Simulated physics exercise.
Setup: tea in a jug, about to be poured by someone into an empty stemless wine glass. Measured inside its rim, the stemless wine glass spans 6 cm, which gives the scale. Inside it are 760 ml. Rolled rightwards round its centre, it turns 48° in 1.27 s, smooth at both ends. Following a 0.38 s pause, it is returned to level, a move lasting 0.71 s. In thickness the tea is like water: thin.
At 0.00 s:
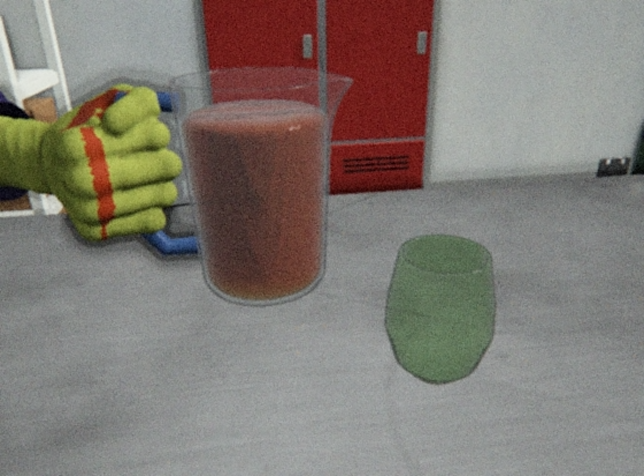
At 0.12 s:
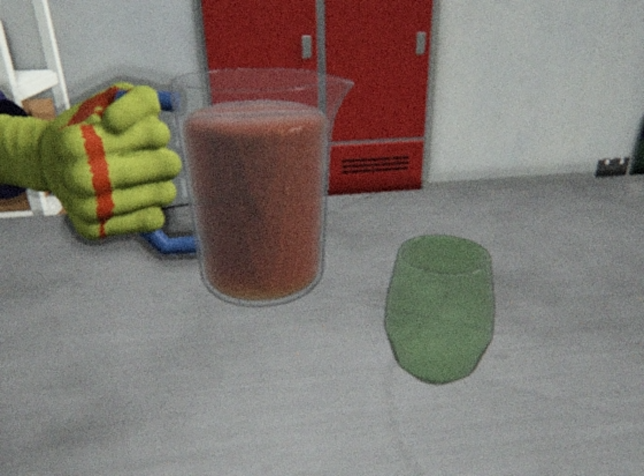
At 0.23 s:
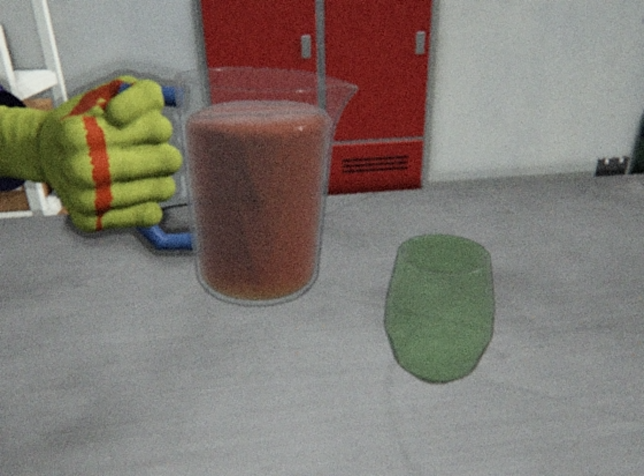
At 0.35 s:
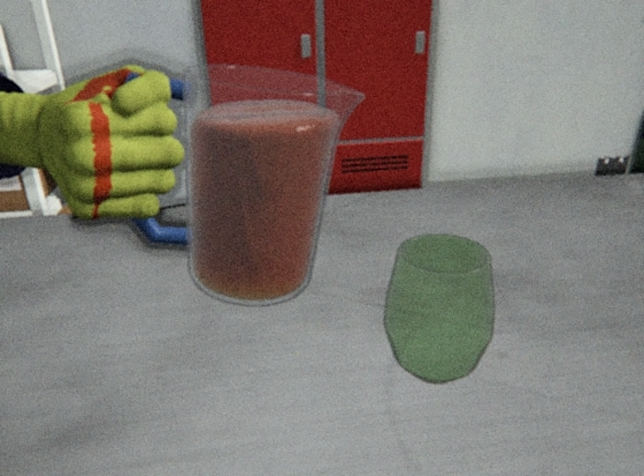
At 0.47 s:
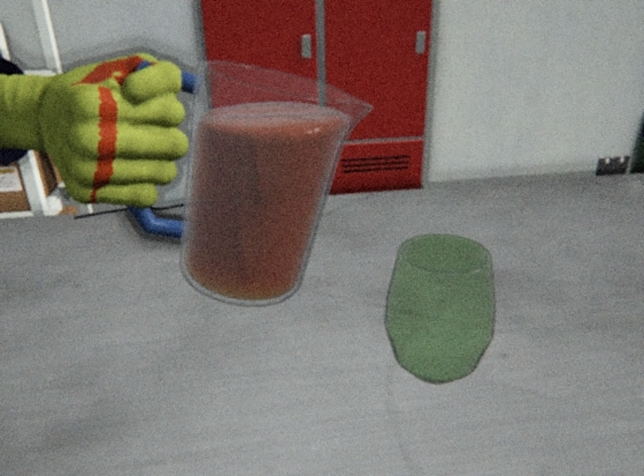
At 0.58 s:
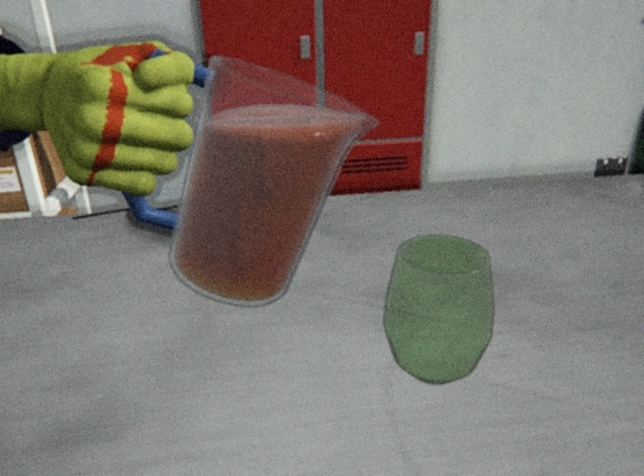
At the start, a green-gloved hand holds a clear jug of reddish-brown liquid upright by its blue handle, left of an empty green glass on a grey surface. The hand then gradually tilts the jug rightwards, its spout leaning towards the glass, which stays still.
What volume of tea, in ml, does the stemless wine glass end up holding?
I would say close to 190 ml.
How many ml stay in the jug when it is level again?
570 ml, roughly.
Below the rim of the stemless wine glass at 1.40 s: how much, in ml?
Roughly 120 ml, I'd say.
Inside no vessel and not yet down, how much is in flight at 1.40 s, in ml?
I'd estimate close to 25 ml in the air.
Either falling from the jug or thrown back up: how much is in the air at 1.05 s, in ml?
30 ml.
By 1.05 s the tilt is 45° and the stemless wine glass has 30 ml, the jug 695 ml, and 0 ml is on the table top.
By 1.40 s the tilt is 48° and the stemless wine glass has 115 ml, the jug 620 ml, and 0 ml is on the table top.
By 1.76 s the tilt is 45° and the stemless wine glass has 170 ml, the jug 580 ml, and 0 ml is on the table top.
By 2.15 s the tilt is 10° and the stemless wine glass has 190 ml, the jug 570 ml, and 0 ml is on the table top.
At rest the stemless wine glass has 190 ml, the jug 570 ml, and 0 ml is on the table top.
